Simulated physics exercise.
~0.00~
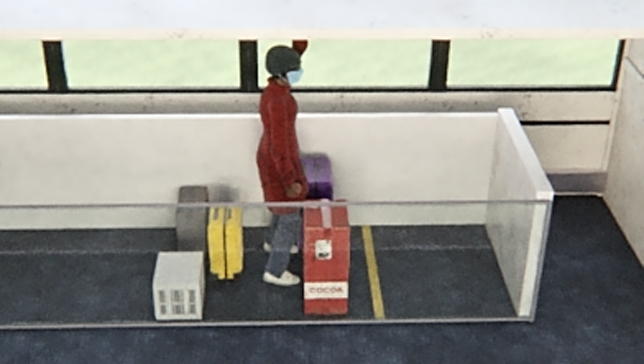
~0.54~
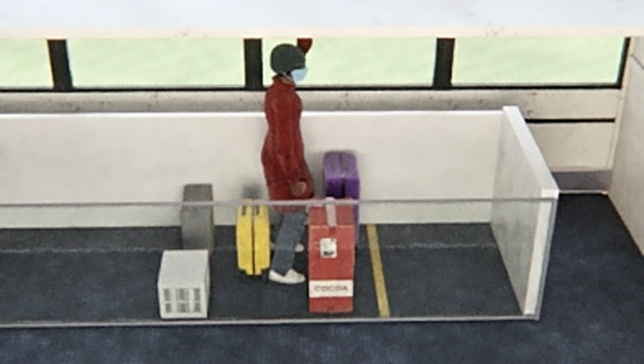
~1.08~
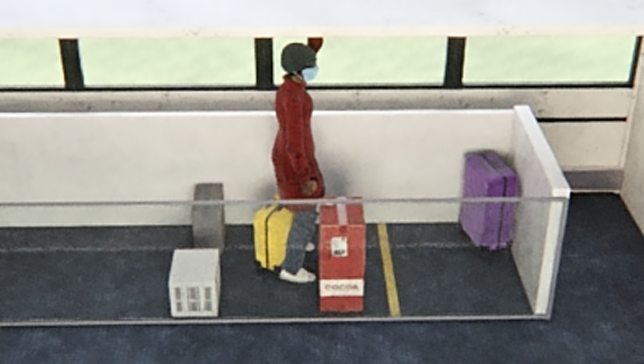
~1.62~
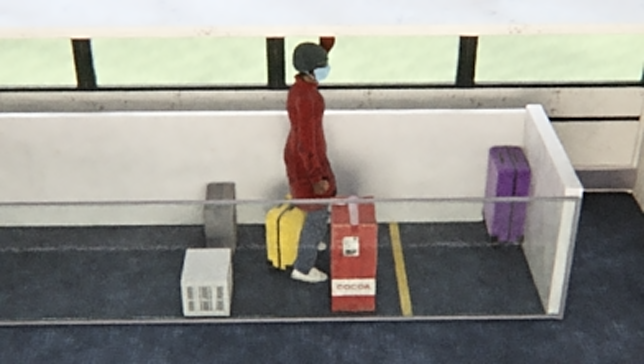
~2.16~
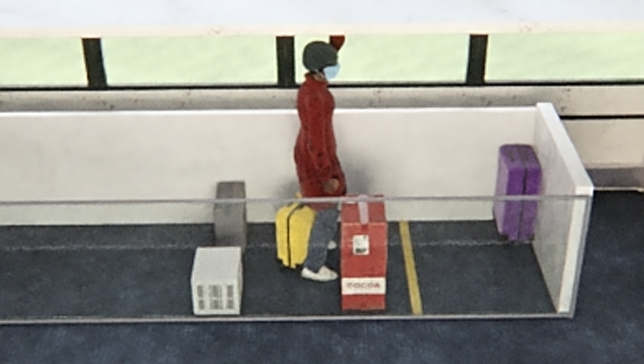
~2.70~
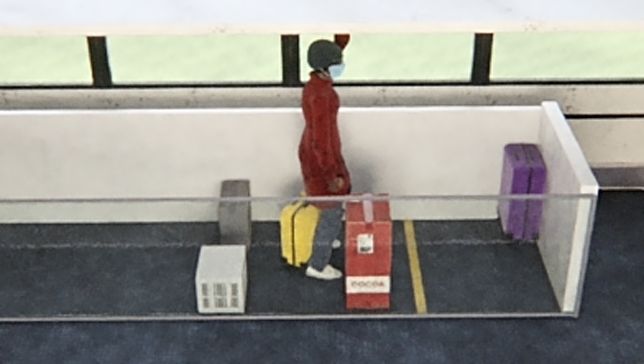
A purple case rolls right past the yellow line, while a yellow case stops short.
